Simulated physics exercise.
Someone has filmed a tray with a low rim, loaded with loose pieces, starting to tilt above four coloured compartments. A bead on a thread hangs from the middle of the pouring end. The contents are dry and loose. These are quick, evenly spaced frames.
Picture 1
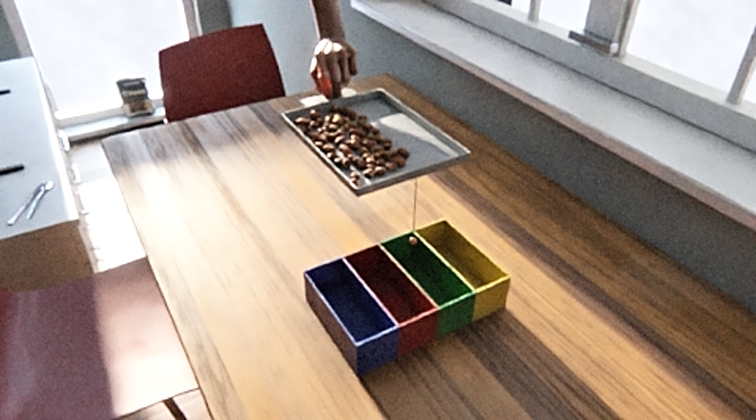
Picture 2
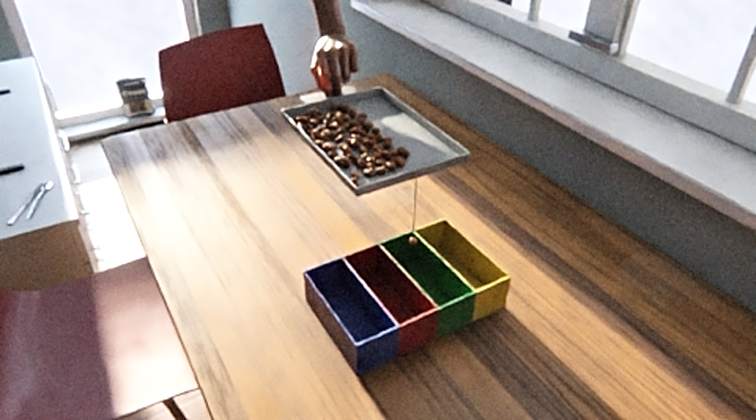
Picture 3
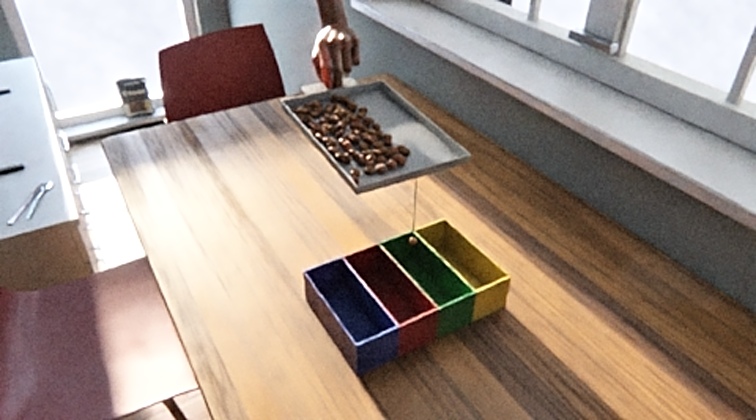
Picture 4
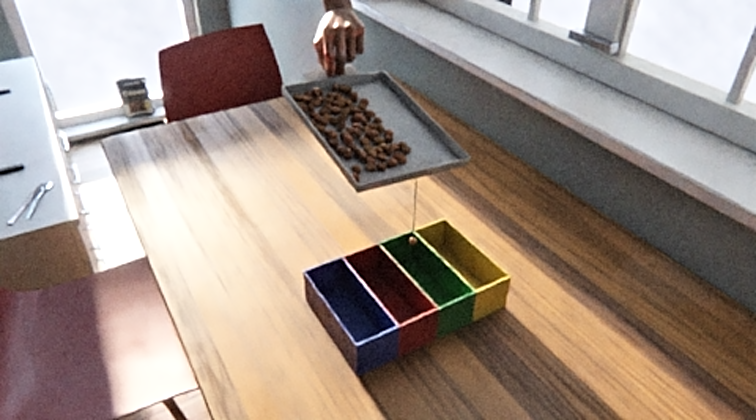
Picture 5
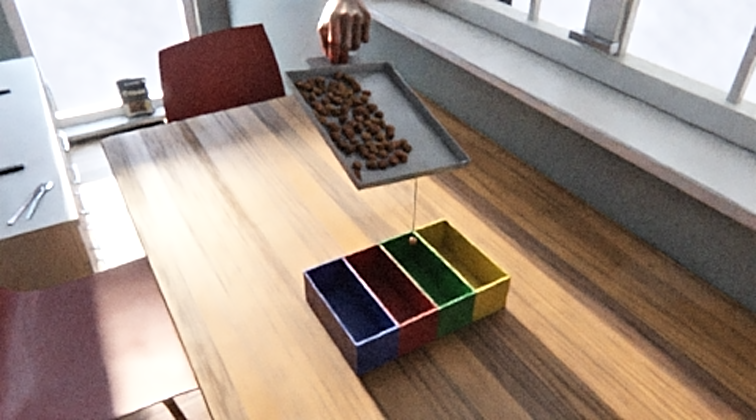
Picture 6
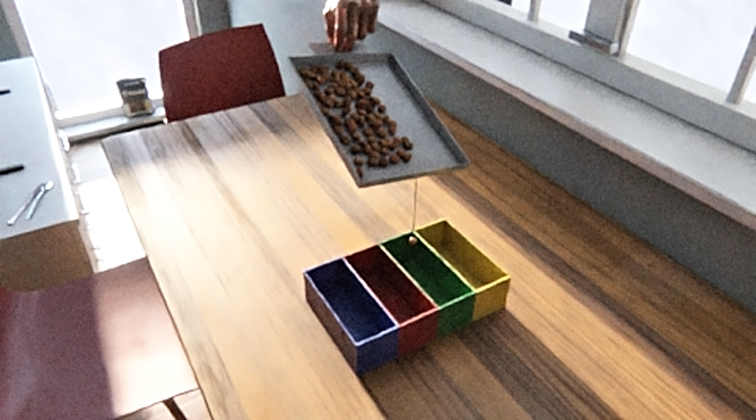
A grey low-rimmed tray of brown, kibble-like pieces hangs over a sunlit wooden table by a window, seen from above at an angle. Below it sits an open box with blue, red, green and yellow compartments from left to right, a bead on a thread above it, red chairs behind and at left. A hand raises the tray's far end, tilting it toward the box, while the camera stays still.
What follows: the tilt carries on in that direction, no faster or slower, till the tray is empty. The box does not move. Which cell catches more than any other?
The yellow one ends fullest.
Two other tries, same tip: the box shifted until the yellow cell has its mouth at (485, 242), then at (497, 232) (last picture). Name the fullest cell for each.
The first try: The cell in yellow. The second: The green cell.
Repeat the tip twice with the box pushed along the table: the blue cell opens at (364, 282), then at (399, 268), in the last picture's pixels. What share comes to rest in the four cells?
In turn 90 and 100 in a hundred.
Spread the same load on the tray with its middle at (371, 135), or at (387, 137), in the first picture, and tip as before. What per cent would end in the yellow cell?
Near 60 % and 60 %.
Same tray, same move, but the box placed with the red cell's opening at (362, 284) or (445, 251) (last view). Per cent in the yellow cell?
Near 20 % and 0 %.
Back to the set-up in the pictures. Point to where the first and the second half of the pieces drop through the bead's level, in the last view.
At about (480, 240), then at (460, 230).
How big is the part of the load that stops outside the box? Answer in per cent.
It comes to 40 per cent or so.
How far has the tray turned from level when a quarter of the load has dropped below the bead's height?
Around 80° of tilt.
Just after the last frame, tray tipped steeply; the larger part on the tray; about a tenth falling or outside the box.
A moment on, tray tipped past a quarter turn; about a tenth on the tray; roughly half in the yellow cell; about a tenth in the green cell; roughly half falling or outside the box.
Further on, tray tipped past a quarter turn; roughly half in the yellow cell; about a tenth in the green cell; roughly a third falling or outside the box.
When it is over, tray tipped past a quarter turn; roughly half in the yellow cell; about a tenth in the green cell; not one in the blue cell; not one in the red cell; roughly a third outside the box.
